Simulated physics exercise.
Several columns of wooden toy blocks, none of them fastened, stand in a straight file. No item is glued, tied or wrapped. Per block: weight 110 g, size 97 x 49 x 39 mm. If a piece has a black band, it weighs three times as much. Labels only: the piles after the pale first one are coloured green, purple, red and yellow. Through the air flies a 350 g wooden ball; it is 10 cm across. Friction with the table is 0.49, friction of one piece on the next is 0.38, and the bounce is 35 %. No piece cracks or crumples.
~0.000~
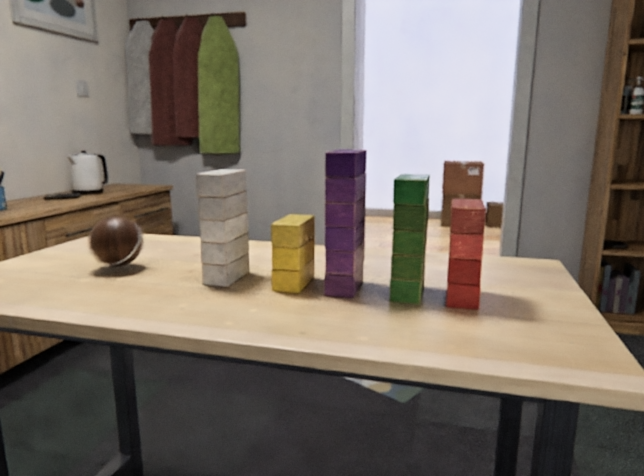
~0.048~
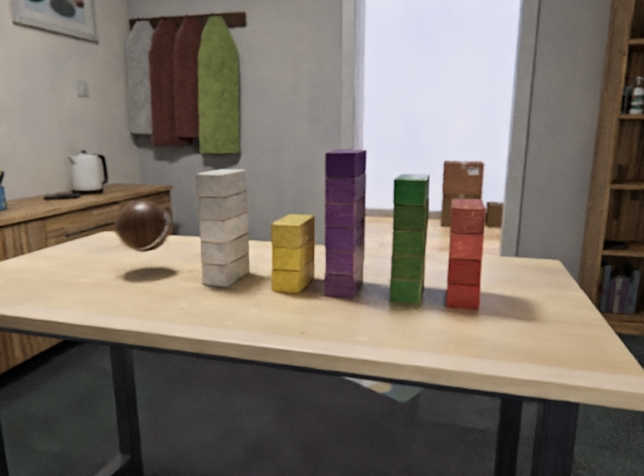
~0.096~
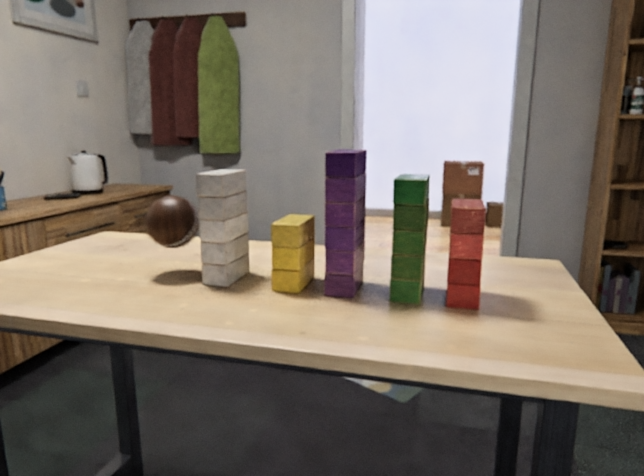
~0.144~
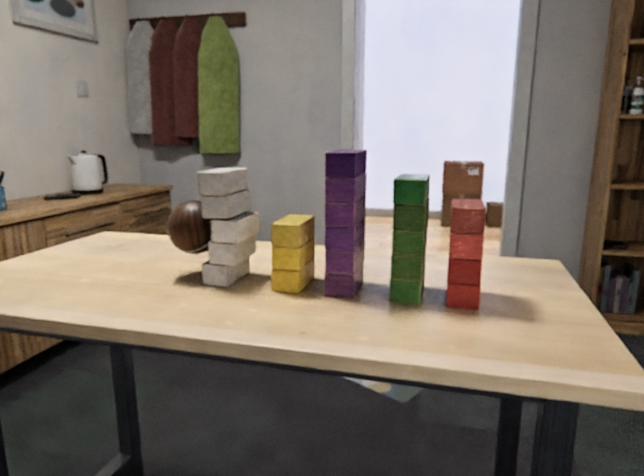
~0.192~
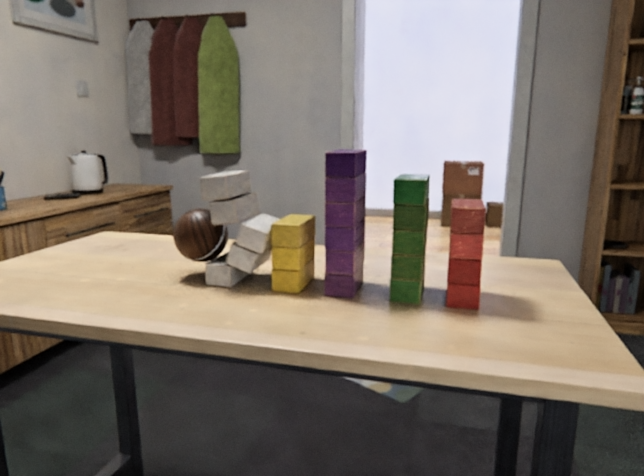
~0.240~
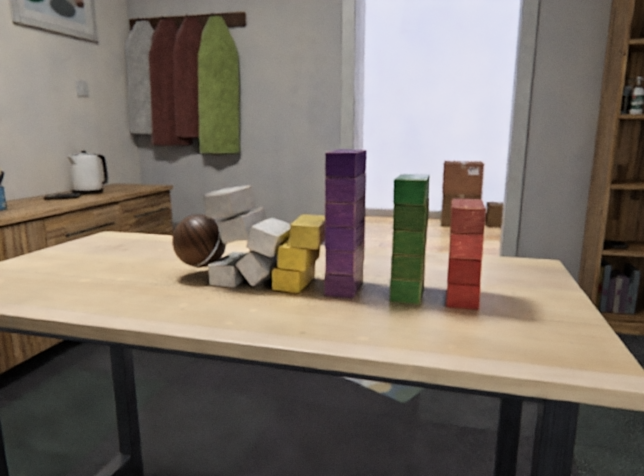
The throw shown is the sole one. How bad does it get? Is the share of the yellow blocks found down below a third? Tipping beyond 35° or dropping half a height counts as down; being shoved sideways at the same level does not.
Yes.
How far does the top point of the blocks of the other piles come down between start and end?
I'd put it at around 0 cm.
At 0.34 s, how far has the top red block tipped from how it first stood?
Roughly 0°.
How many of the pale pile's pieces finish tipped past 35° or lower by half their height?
4 of them.
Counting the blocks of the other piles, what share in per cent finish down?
About 0 per cent.
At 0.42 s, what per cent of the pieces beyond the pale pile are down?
By then, 0 per cent.
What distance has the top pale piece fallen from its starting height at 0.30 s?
8 cm.
After 0.30 s, 4 of the pale pile down; none of the 3 yellow blocks down (0 of 18 in all colours); top yellow block 8° from how it stood.
After 0.34 s, 4 of the pale pile down; none of the 3 yellow blocks down (0 of 18 in all colours); top yellow block 12° from how it stood.
In the end (1.4 s), 4 of the pale pile down; none of the 3 yellow blocks down (0 of 18 in all colours); top yellow block 12° from how it stood; top purple block unmoved. That is 0 per cent. From the last view, middles, top yellow block near (320, 233), top purple block near (348, 163).
